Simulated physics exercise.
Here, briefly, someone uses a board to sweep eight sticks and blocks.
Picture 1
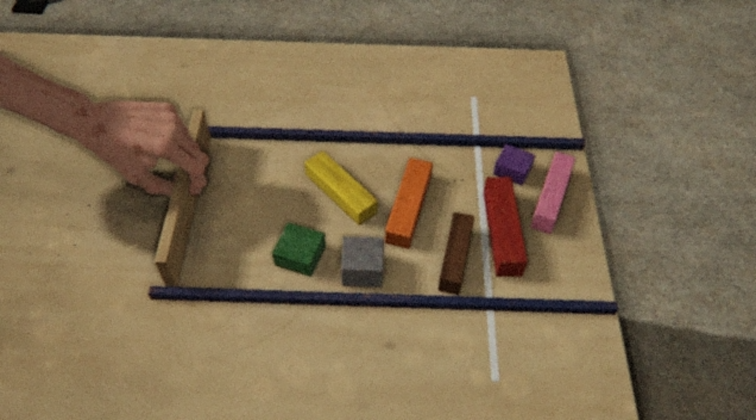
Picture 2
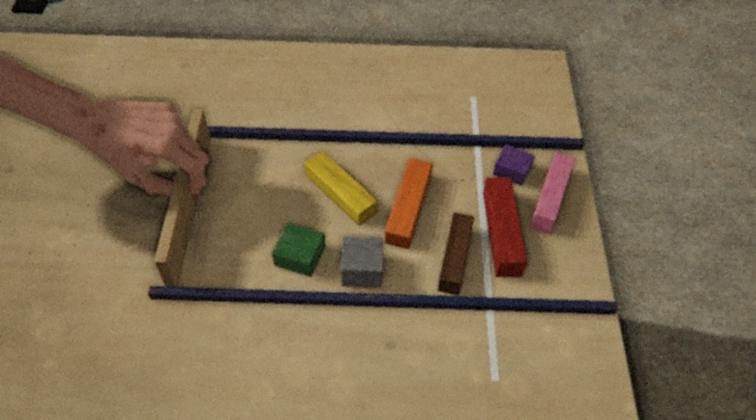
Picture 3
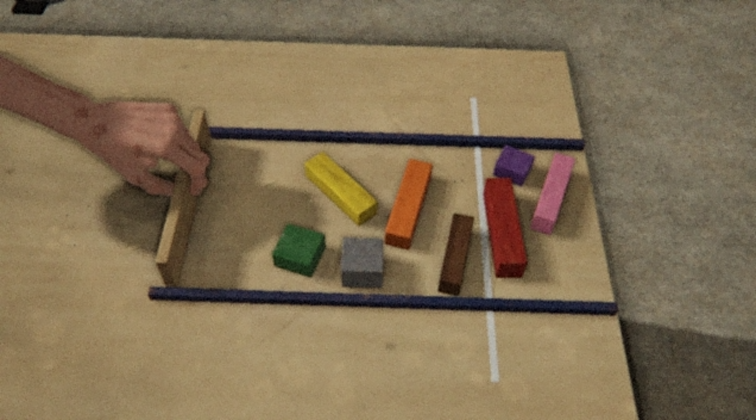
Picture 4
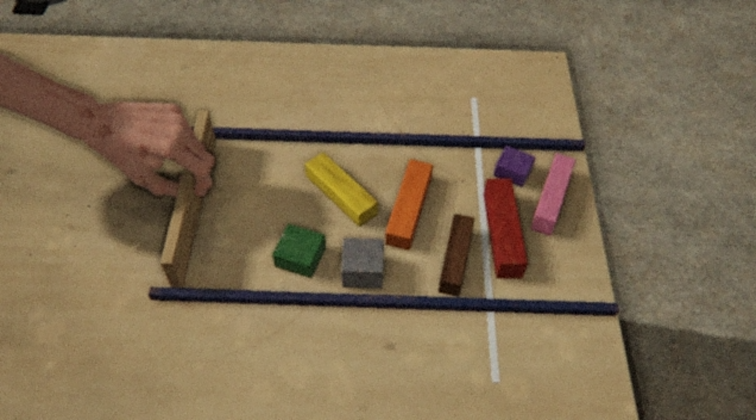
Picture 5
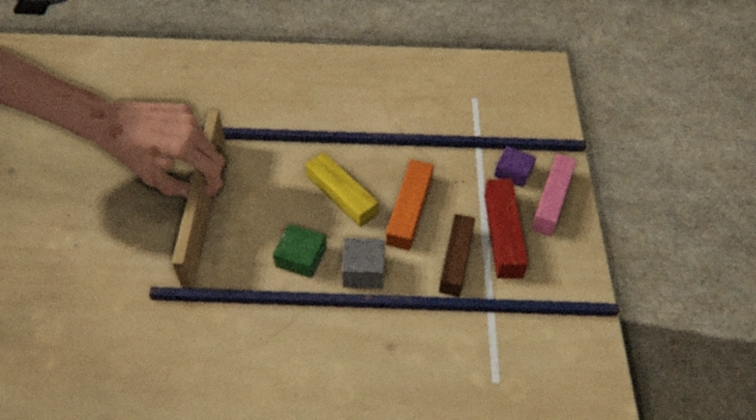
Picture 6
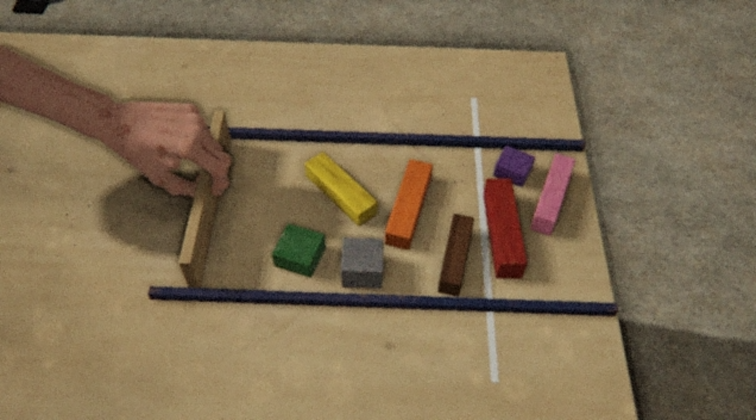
A hand slides a wooden board slightly right toward eight colored blocks, which stay still.
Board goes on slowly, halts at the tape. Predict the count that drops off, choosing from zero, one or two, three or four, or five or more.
The ones that fall? There aren't any, I think.
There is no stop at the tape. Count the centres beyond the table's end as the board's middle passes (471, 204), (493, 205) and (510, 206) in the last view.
Counts by place: 0 / 0 / 2.
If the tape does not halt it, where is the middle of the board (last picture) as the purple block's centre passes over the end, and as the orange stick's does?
About (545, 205), and about (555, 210) for the other.
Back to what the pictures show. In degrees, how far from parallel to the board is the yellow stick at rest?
Roughly 0°.
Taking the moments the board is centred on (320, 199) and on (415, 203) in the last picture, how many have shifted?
Counting first: 3, next 6.
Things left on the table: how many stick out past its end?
The number overhanging is 2.
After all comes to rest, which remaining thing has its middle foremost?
Pink bar.
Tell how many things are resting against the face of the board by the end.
The figure is 2.
A little later, none off yet; pink bar at rest near (553, 194); purple block at rest near (514, 166); red bar at rest near (504, 227).
Next, none off yet; pink bar at rest near (553, 194); purple block at rest near (514, 166); red bar moving near (510, 226).
When it is over, the number that fall off is zero.
